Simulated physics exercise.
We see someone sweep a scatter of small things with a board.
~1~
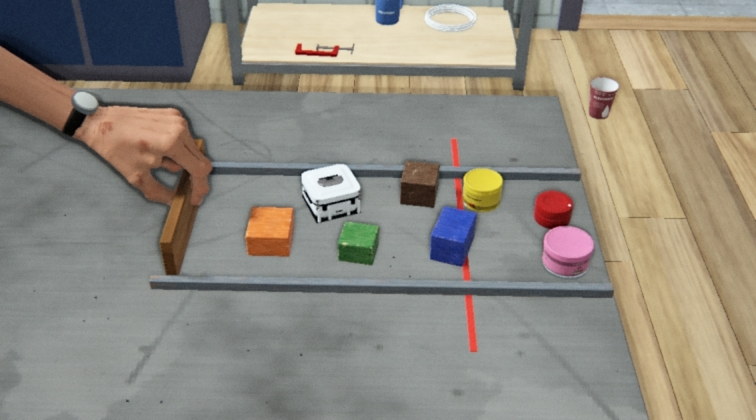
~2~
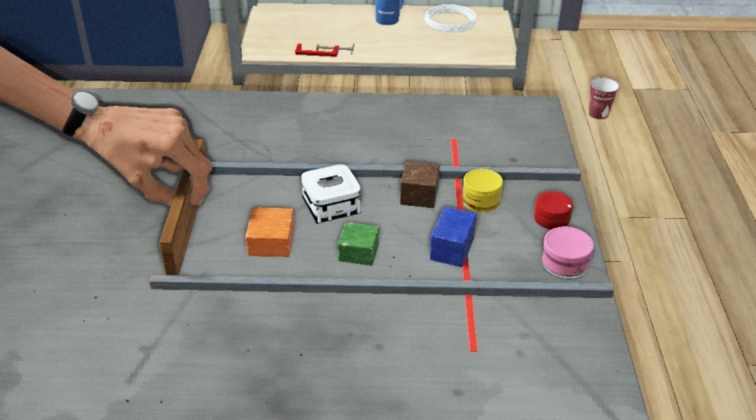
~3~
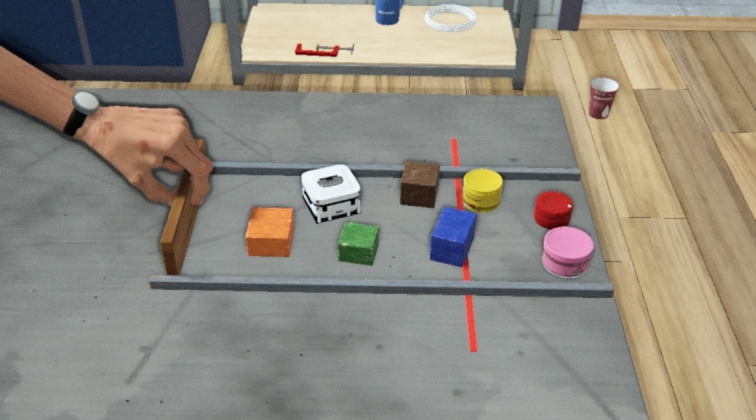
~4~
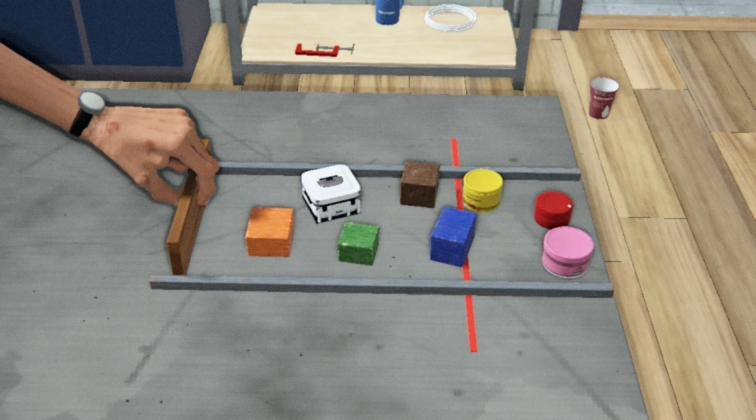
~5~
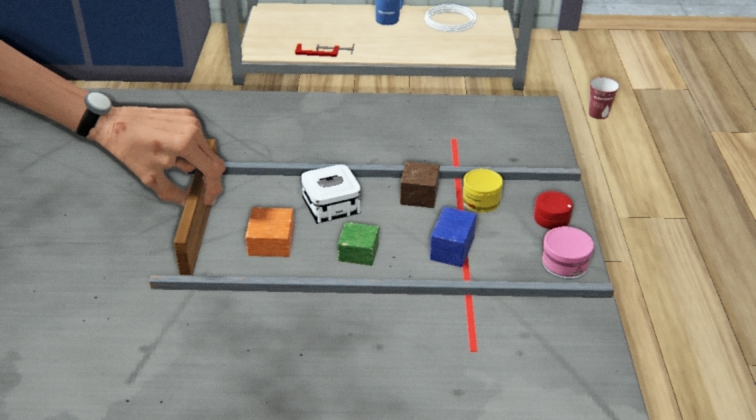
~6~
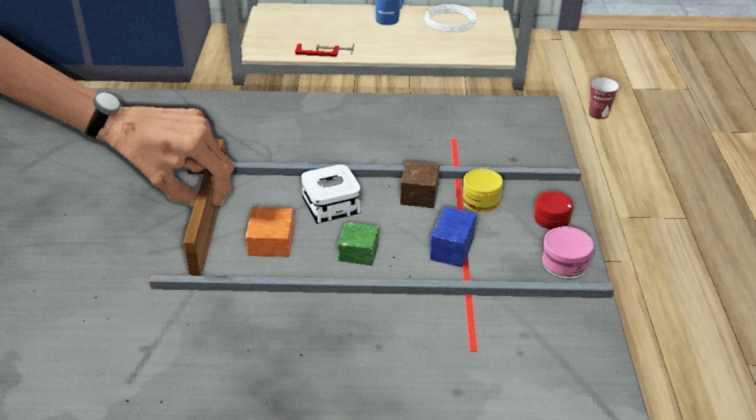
A hand with a wristwatch holds a small wooden board upright at the left of a grey tabletop, seen from above at an angle. Between two grey rails sit orange, green, blue and brown blocks, a white case, a yellow tub, a red lid and a pink tin, with red tape crossing beneath. The hand, still at first, slides the board slightly right, touching nothing, while the camera stays fixed.
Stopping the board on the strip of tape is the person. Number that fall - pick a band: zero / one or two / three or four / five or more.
Band: Zero.
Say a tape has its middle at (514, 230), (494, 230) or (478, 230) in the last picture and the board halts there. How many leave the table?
Respectively 3, 2 and 1.
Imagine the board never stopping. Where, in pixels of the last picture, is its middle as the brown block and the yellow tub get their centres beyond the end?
Approx. (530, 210) for the first, approx. (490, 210) for the second.
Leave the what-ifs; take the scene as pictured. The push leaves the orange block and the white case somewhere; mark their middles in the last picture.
Near (485, 236) and (485, 201).
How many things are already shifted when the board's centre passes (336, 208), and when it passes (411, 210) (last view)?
First 3, after that 6.
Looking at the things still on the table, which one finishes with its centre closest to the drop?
Result - the pink tin.
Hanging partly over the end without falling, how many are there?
The total comes out at 1.
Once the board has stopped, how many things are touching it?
My count gives 2.
A little later, none off yet; pink tin at rest near (567, 253); red lid at rest near (553, 211); yellow tub at rest near (482, 191).
When it is over, the number that fall off is zero.
